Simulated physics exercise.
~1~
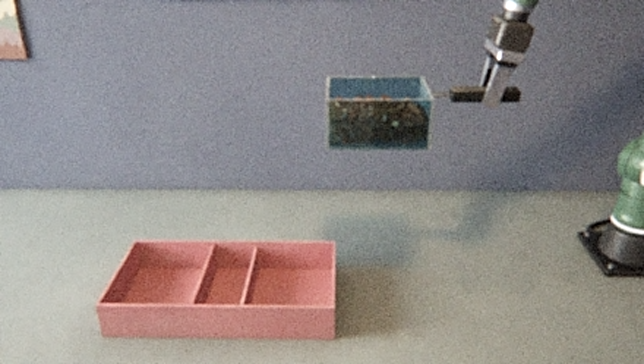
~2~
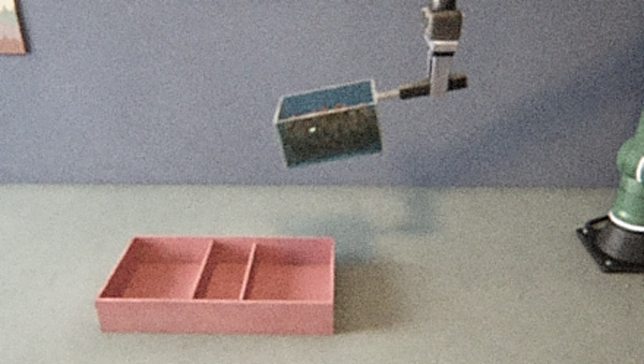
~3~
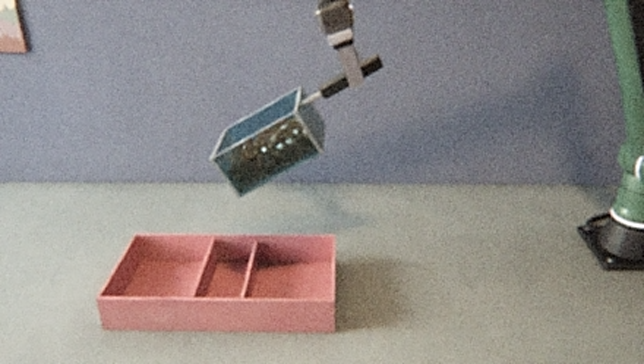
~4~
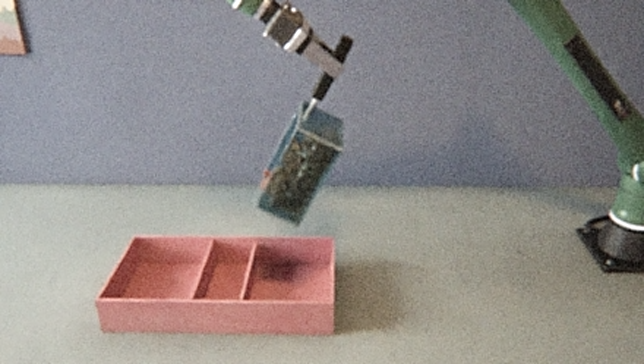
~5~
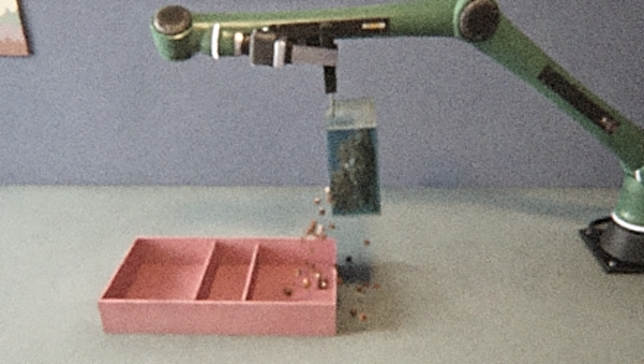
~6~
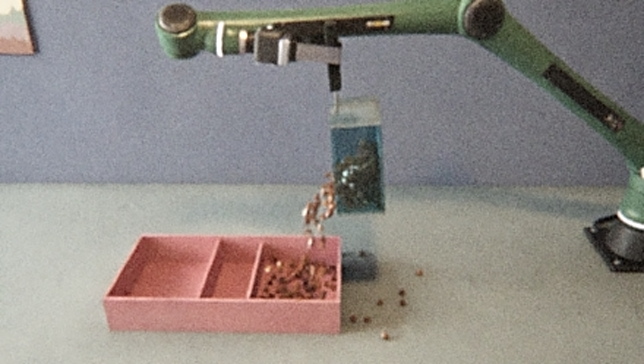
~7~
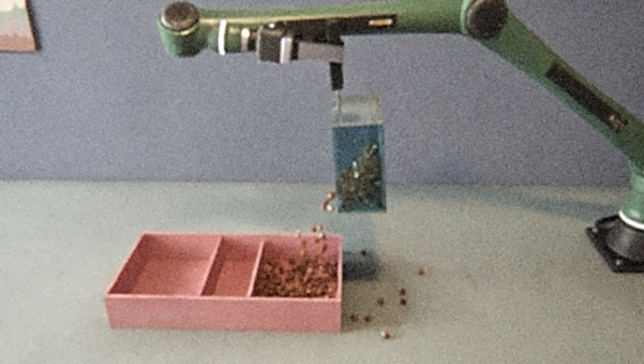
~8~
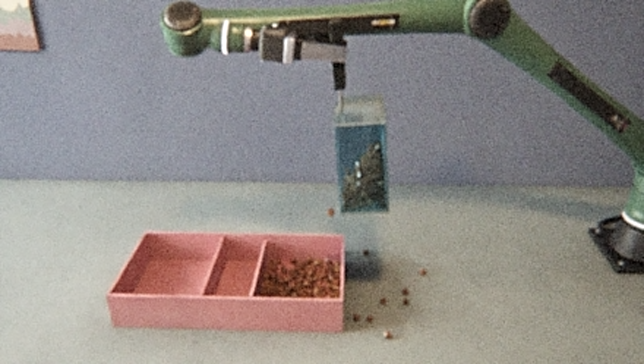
A green robot arm carried a clear box of small brown pellets left over a pink divided tray and tipped it until pellets poured into the right-hand section, leaving a heap there, a few scattered on the table, and many still in the box.
